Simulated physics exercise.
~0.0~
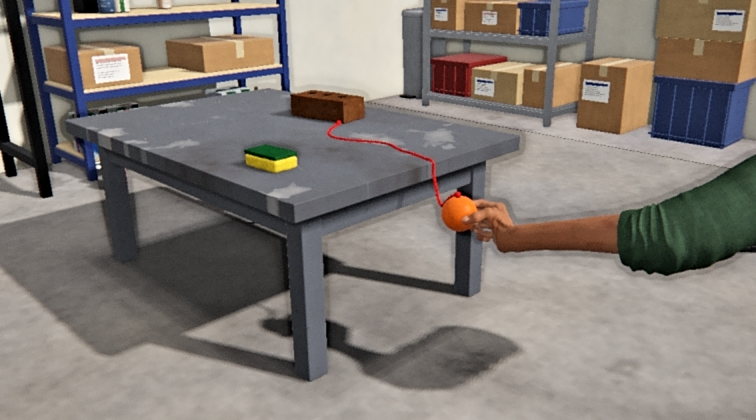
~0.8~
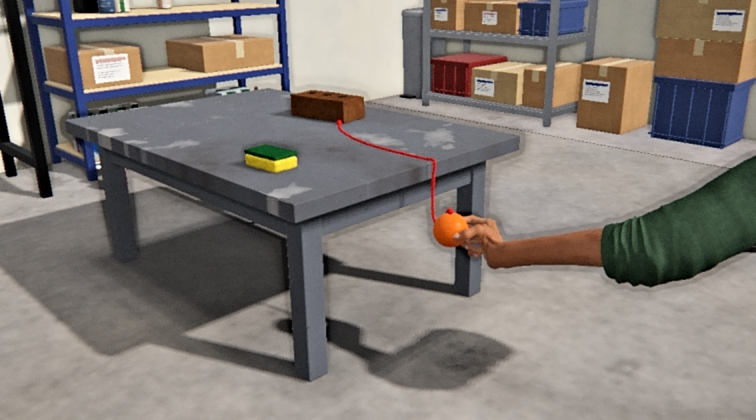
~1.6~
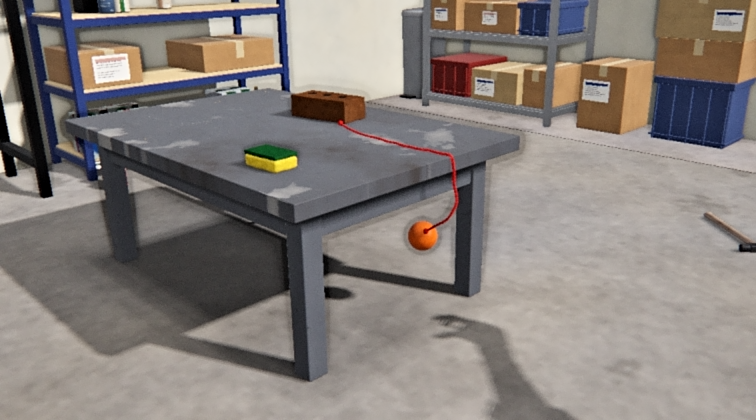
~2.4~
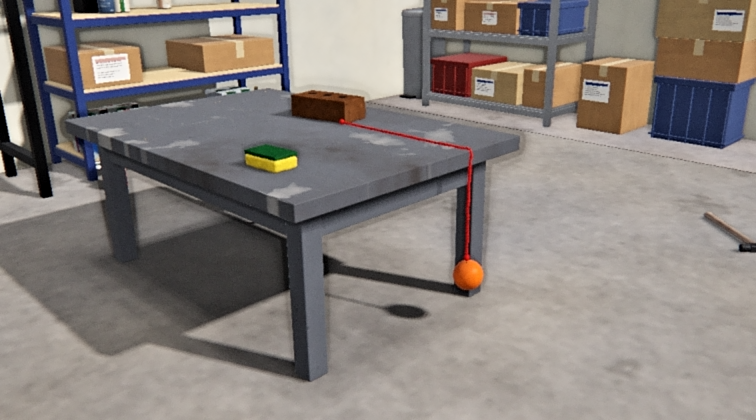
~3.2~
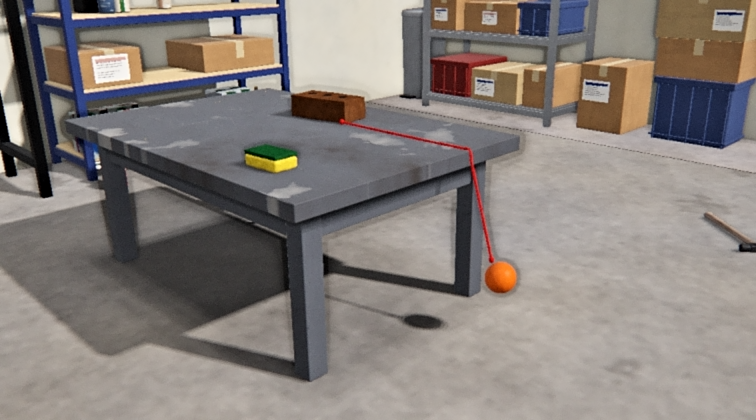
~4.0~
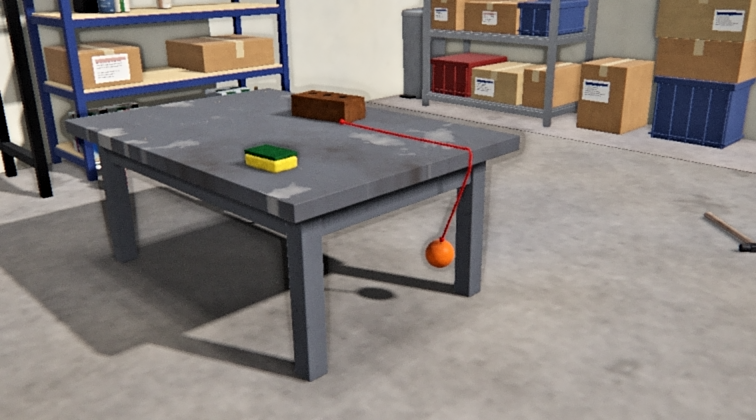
In a storage room with shelves of boxes, seen from slightly above, a grey workbench holds a green and yellow sponge near its front edge and a reddish-brown brick farther back. A red shoelace runs from the brick across the top to an orange, which a hand in a dark green sleeve holds off the right end. The hand lowers the orange slightly to the left, then lets go and withdraws. The orange drops until the lace pulls straight, swings right, then back left. It ends hanging above the floor, while the brick and sponge stay put.
